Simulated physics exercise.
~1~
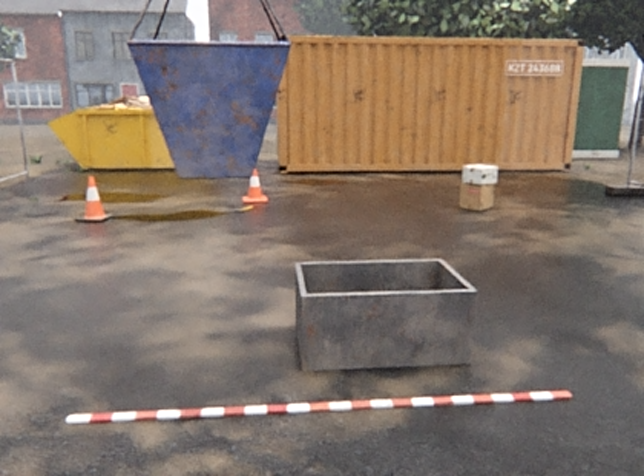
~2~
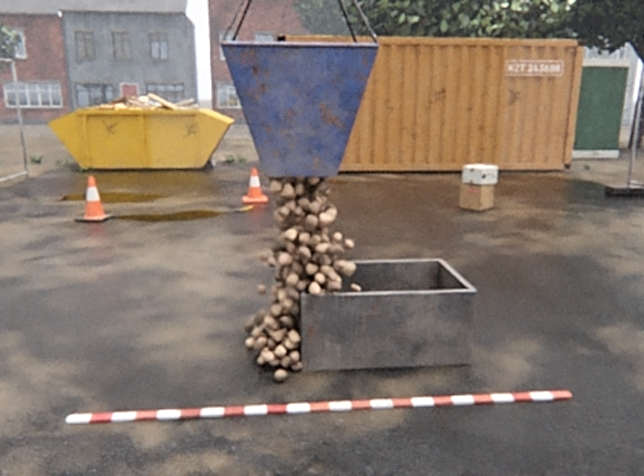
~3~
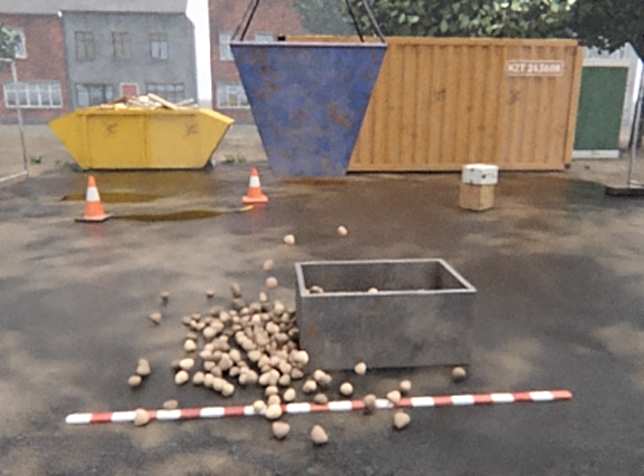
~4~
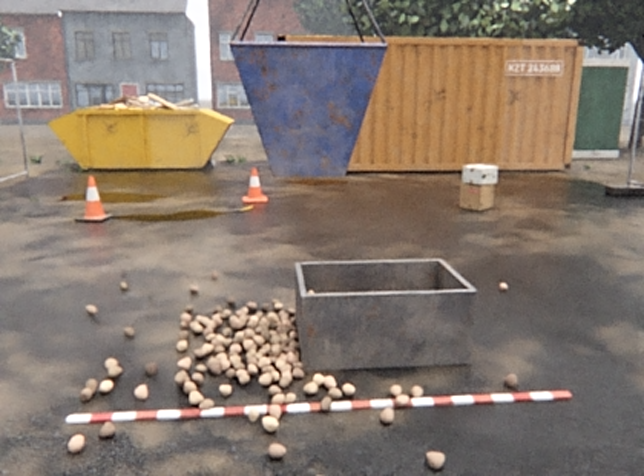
In a paved yard with a shipping container and a yellow skip, a hanging blue skip moves right and drops rounded stones from its bottom over a grey open bin's left edge; some land inside, while others heap up on the left and scatter around the striped staff.
